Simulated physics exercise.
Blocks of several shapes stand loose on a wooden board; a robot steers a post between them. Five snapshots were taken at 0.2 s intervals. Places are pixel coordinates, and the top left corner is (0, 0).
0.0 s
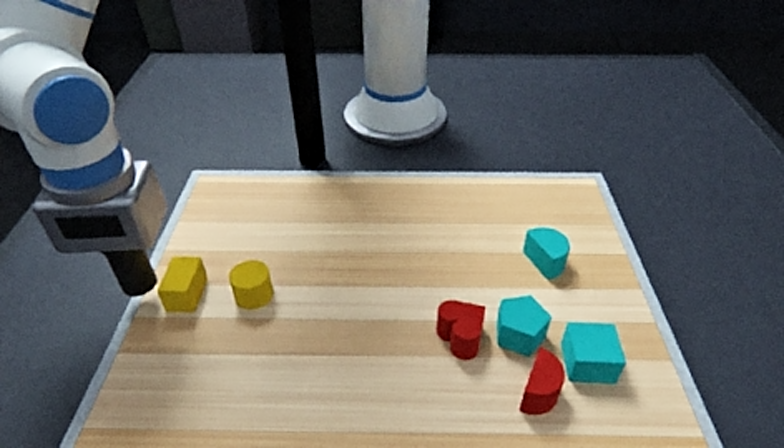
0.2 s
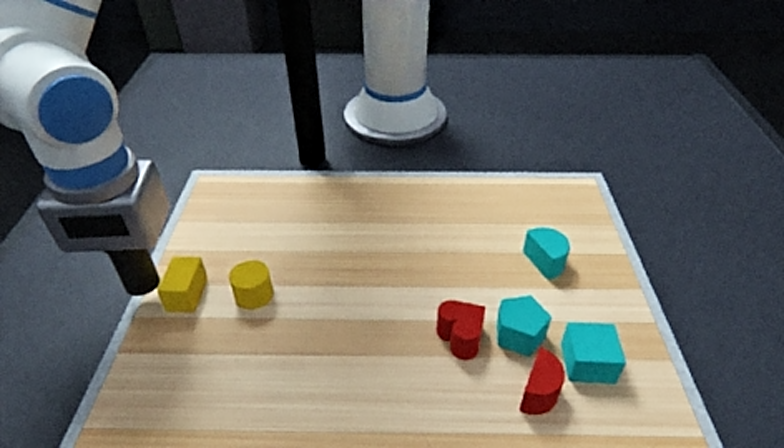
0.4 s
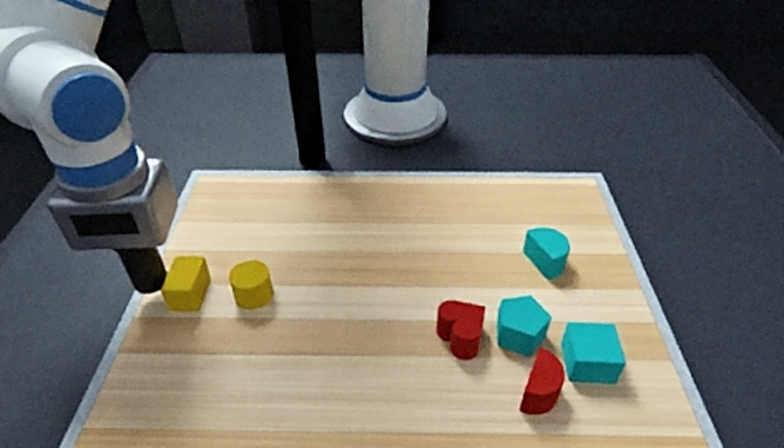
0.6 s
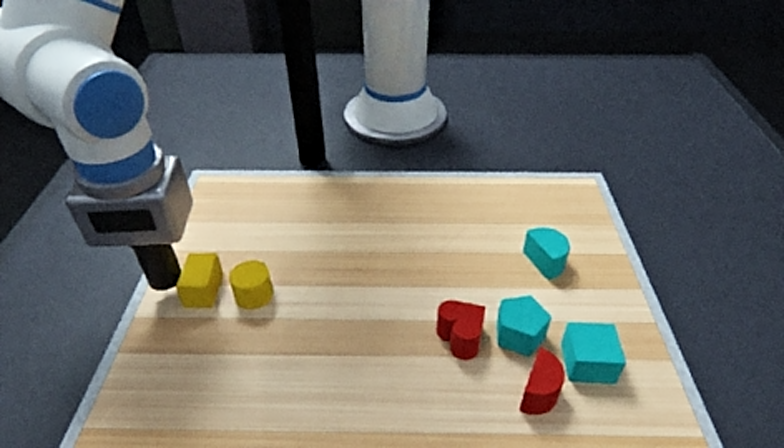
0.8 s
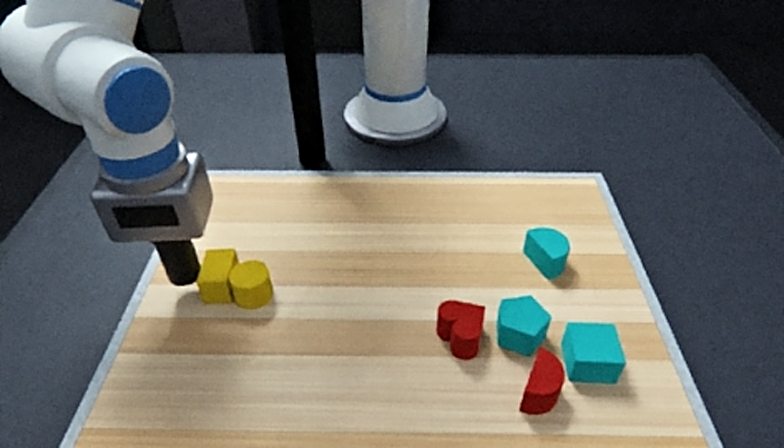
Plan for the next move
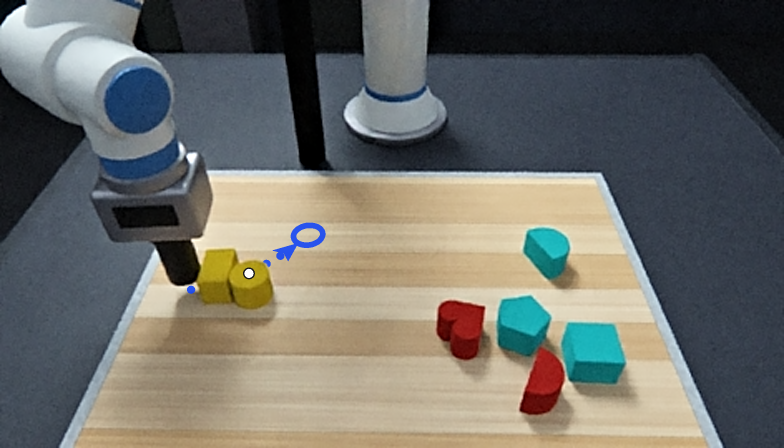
On a wooden board with yellow, red and teal blocks, a robot arm moves its dark post rightward against a yellow rectangular block at the left, pushing it across a short gap until it sits beside the yellow disc.
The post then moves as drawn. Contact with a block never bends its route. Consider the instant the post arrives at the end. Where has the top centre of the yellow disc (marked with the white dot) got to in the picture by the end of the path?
Near (301, 276).
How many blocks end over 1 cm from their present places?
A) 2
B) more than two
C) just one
Option A.
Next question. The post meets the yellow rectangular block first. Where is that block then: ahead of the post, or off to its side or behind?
It lies beside or behind the post.
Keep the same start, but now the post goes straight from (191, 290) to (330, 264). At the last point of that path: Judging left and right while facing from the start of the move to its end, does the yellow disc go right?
Yes
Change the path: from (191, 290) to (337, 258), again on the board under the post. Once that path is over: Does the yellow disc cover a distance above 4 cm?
Yes, that is what happens.
The line goes from (191, 290) through (237, 277) and (277, 258) to (308, 235); the dot is on the yellow disc.
On the path given first. One third of the way, post (233, 262); yellow rectangular block (264, 257), turned 25° clockwise; yellow disc (287, 275).
Two thirds of the way, post (275, 243); yellow rectangular block (294, 251), turned 55° clockwise; yellow disc (301, 276).
At the end, post (306, 220); yellow rectangular block (294, 251), turned 55° clockwise; yellow disc (301, 276).
